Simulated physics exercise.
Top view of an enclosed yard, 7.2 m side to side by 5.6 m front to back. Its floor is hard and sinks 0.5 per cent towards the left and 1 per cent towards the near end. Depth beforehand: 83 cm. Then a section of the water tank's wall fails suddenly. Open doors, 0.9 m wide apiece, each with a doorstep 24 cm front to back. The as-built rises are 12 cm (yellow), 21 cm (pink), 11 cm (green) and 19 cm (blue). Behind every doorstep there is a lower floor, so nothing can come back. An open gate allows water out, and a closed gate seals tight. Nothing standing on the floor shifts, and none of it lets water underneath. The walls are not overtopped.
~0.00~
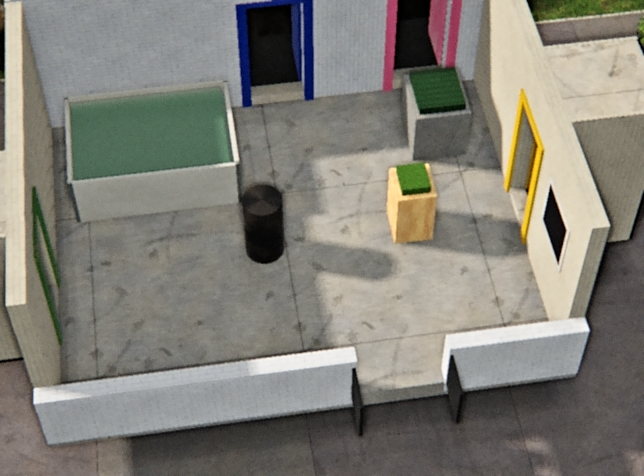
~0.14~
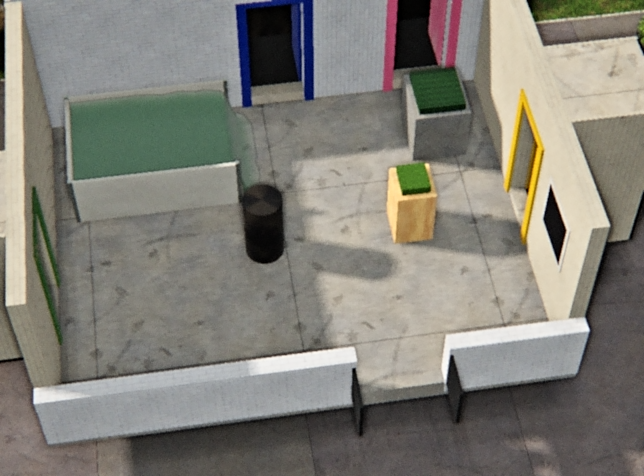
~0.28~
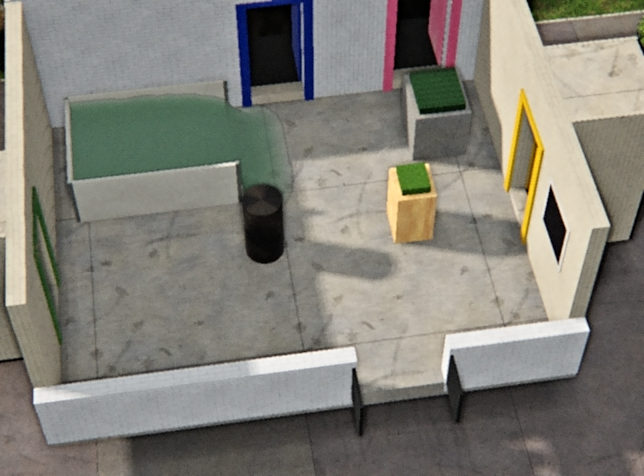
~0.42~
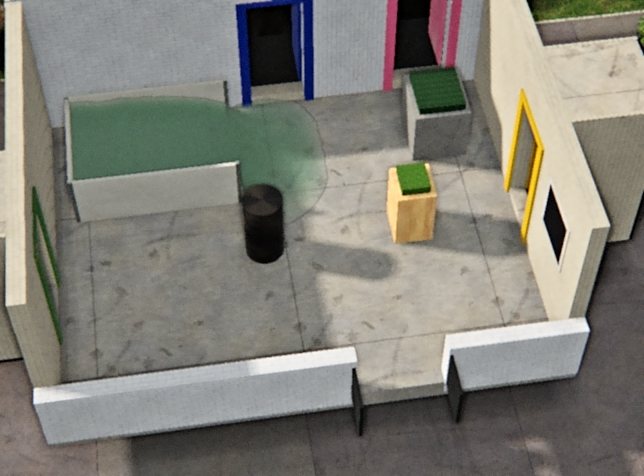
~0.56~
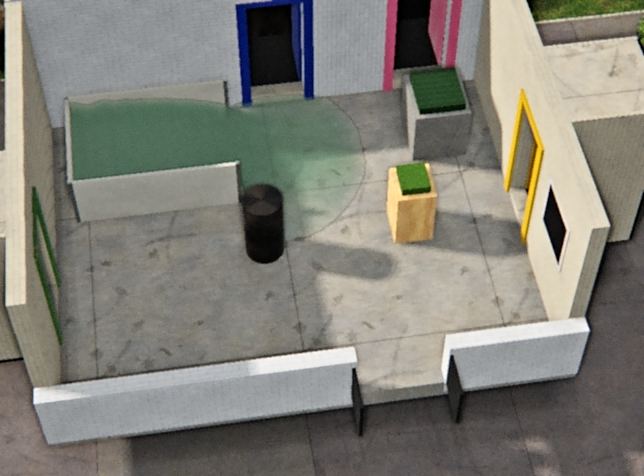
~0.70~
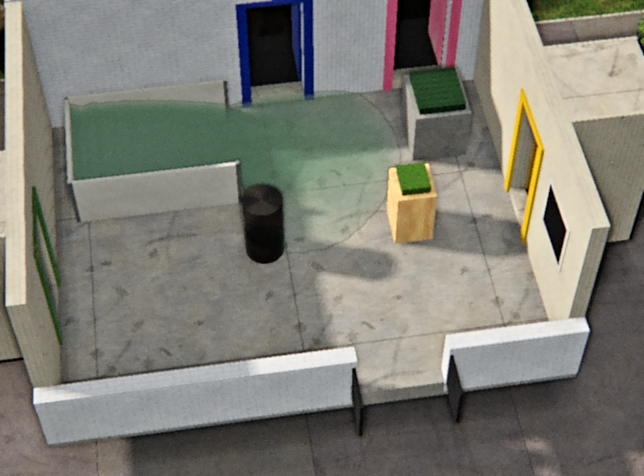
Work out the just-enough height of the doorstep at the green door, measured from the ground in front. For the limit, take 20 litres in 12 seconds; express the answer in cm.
It works out at roughly 9.5 cm.
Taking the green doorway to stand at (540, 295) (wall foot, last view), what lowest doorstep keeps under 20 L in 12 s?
About 15 cm.
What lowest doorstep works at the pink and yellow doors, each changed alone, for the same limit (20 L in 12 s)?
Some 30 cm for pink, some 28 cm for yellow.
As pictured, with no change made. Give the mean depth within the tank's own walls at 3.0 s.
Roughly 21 cm.
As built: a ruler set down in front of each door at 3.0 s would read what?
Depths in cm - yellow: 23, pink: 25, green: 0, blue: 16.
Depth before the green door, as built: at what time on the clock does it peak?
About 10.0 seconds.
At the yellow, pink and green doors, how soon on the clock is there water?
Door yellow 1.4 s / door pink 1.0 s / door green 6.5 s.
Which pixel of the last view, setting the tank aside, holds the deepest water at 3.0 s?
(469, 96).
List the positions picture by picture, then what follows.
In the first picture, the water tank at (151, 133) is whole and still, 83 cm deep; the green door at (47, 272) is dry.
In the second picture, the front is at a hidden place, 0.3 m from the gap at (231, 145); 0.4 m2 of floor is wet, 83 cm left at the back.
In the third picture, water pours out at (231, 149) and has run 0.8 m, to (288, 180); about 14 cm deep outside, 83 cm at the back.
In the fourth picture, water pours out at (232, 150) and has run 1.4 m, to (320, 154); about 12 cm deep outside, 83 cm at the back.
In the fifth picture, the gap is at (232, 151), the front 2.0 m out at (360, 166); the back of the water tank holds 80 cm.
In the sixth picture, the front is at a hidden place, 2.6 m from the gap at (232, 151); 6.9 m2 of floor is wet, 71 cm left at the back; the green door at (47, 272), 3.9 m from the gap, is still 3.2 m from the nearest water.
After 1.4 s water covers 35 % of the floor, deepest (44 cm) near (396, 145); it has not reached the green door.
After 3.0 s water covers 55 % of the floor, deepest (44 cm) near (469, 96); it has not reached the green door.
After 12.0 s water covers 100 % of the floor, deepest (17 cm) near (56, 211); 11 cm at the green door, 9 litres in over its 11 cm doorstep.
At the green door as built, the water arrived by 6.6 s and peaked near 14 cm at 9.8 s.
With a doorstep of 8 cm, 35 litres would have come in within the 12 s; with 10.5 cm, 12 litres. So under 20 litres takes about 9.5 cm.
